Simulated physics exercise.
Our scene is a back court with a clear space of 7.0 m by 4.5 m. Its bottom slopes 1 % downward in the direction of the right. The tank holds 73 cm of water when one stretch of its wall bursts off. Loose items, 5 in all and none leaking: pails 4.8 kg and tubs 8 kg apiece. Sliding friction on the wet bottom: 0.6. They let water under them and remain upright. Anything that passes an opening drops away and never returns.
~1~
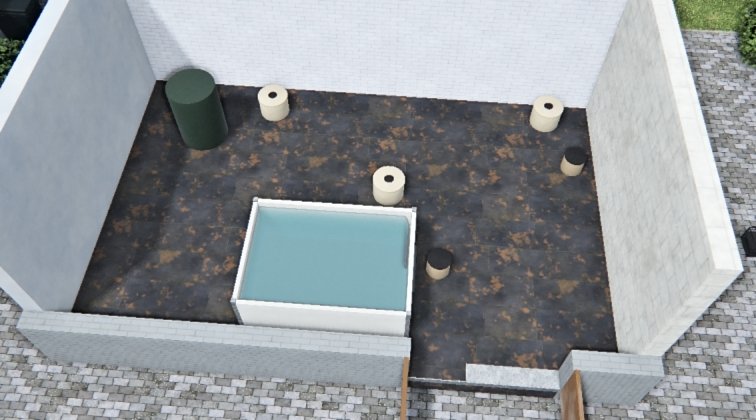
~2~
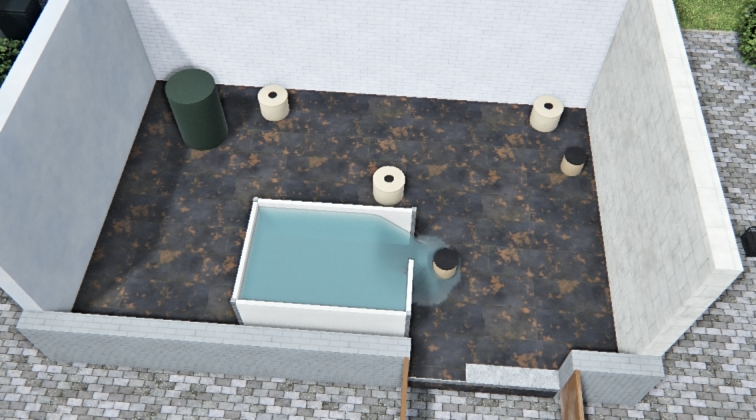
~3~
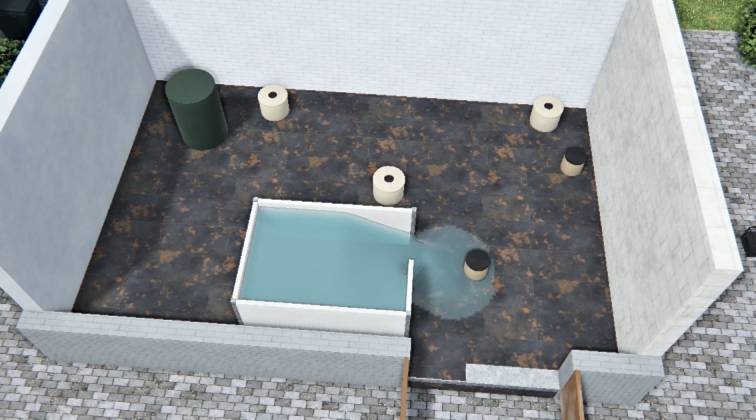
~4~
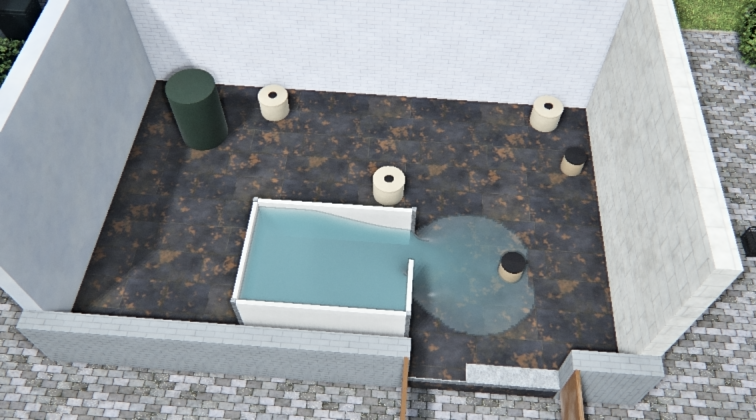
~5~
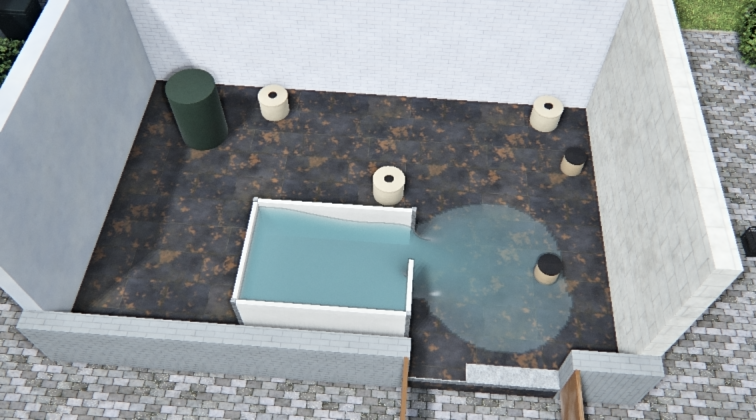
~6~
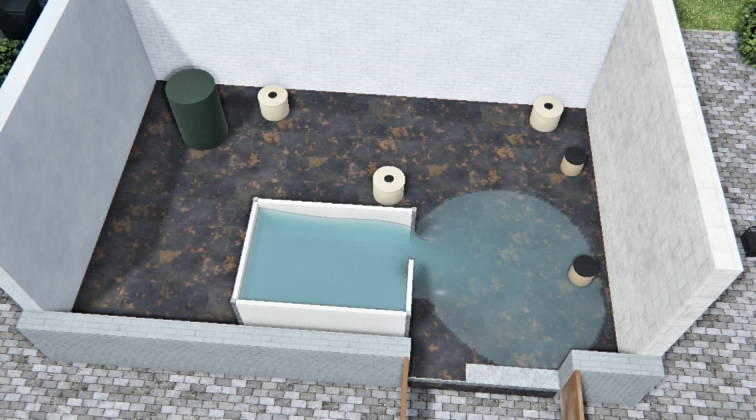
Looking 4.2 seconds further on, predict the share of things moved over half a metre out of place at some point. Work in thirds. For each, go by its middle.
The tally will land in the middle bracket.
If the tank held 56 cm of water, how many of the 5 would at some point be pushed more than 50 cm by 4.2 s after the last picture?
Count: 3.
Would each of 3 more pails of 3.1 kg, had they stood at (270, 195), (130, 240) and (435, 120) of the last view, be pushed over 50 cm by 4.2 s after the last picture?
Order as listed: Inside half a metre / inside half a metre / beyond half a metre.
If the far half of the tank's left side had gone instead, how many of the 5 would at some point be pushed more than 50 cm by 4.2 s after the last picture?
That gives 1 of them.
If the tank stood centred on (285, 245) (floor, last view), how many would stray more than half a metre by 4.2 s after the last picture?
Count: 4.
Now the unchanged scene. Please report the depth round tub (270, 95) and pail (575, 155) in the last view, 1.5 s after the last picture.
Close to 0 and 24 centimetres.
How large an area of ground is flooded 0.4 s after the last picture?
Roughly 10.5 m2.
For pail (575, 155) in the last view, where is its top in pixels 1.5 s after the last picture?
It ends up close to (571, 94).
Then, 0.4 s after the last picture 1 of 5 are over 50 cm from their spots; 1 afloat.
Then, 1.5 s after the last picture 2 of 5 are over 50 cm from their spots; 3 afloat.
Then, 2.8 s after the last picture 3 of 5 are over 50 cm from their spots; 2 afloat.
Then, 4.2 s after the last picture 3 of 5 are over 50 cm from their spots, and 3 have been at some point; 1 afloat.
